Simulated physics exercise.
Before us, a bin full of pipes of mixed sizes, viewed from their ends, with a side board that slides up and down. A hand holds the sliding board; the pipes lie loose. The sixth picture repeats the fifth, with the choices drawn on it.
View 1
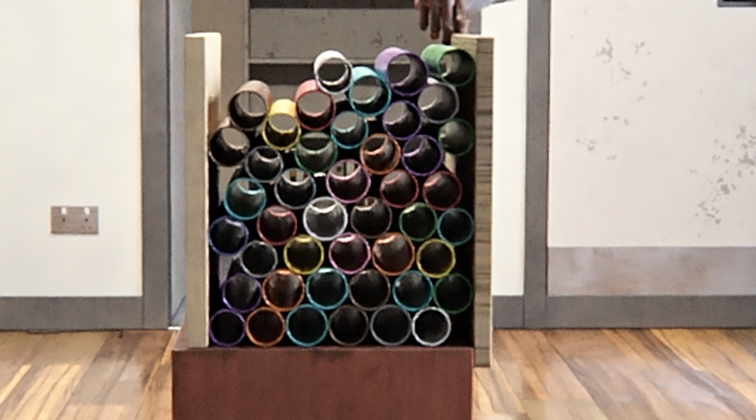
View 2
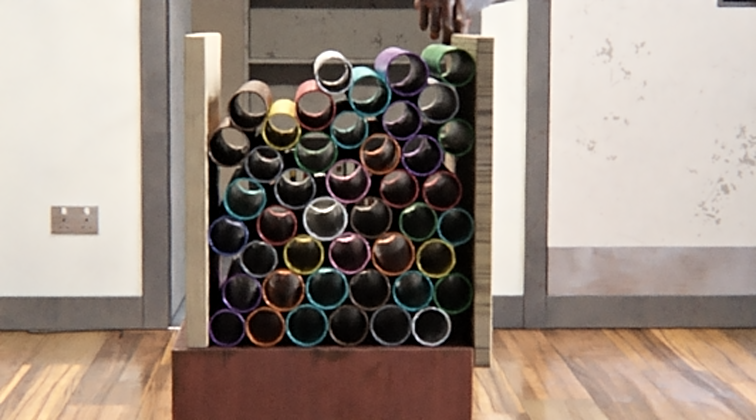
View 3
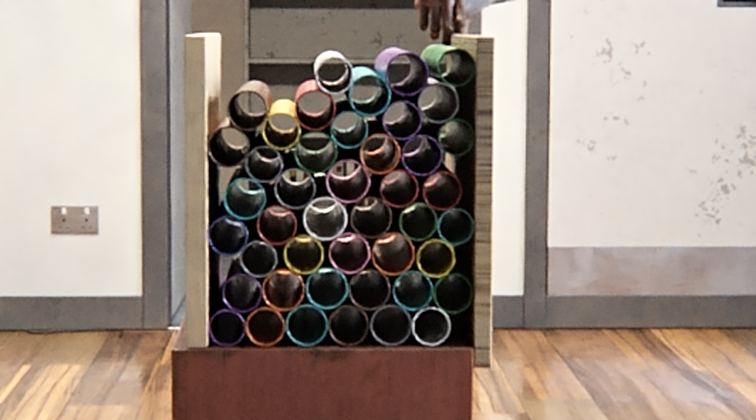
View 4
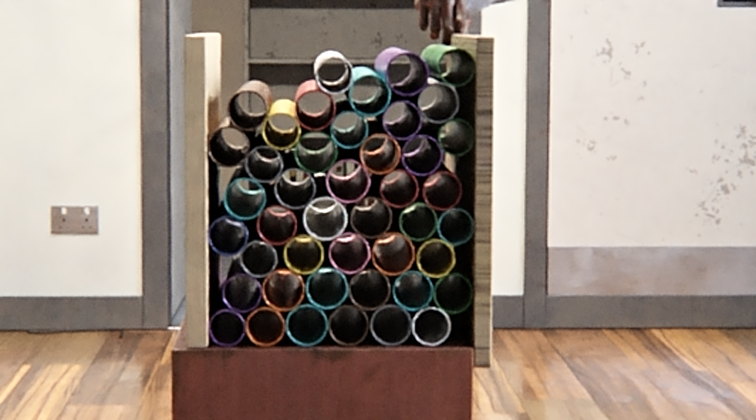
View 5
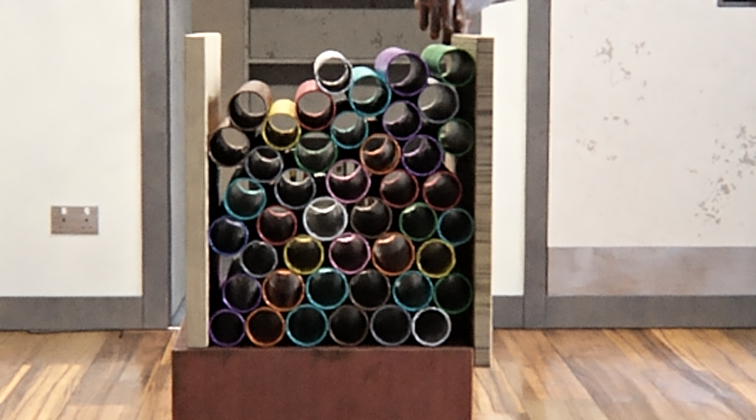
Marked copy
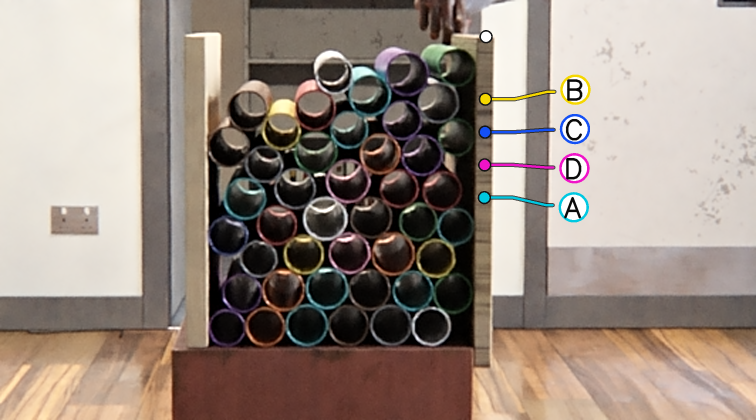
At the start, open-ended pipes with rims of many colours lie loosely stacked between two upright boards above a reddish-brown base, while a hand holds the right side board at its top. Through to the end, the hand stays there, and the board and pipes show no clear movement.
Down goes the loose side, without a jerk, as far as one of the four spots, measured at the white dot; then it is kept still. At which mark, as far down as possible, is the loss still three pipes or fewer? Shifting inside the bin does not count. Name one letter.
Mark D is as low as it can go.
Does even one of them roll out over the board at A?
Yes, at A.
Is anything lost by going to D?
Yes, at D.
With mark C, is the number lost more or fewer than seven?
Fewer than seven.
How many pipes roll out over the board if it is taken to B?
It comes to none.
On the marked copy, A at (485, 198); B at (486, 99); C at (485, 132); D at (485, 165); the white dot at (486, 36).
Following D. Soon after the start, top of the board (475, 96).
Later, top of the board (475, 162).
In the end, top of the board (475, 164), one out over the board.
As for the rest, A four out over the board; B none out over the board; C one out over the board.
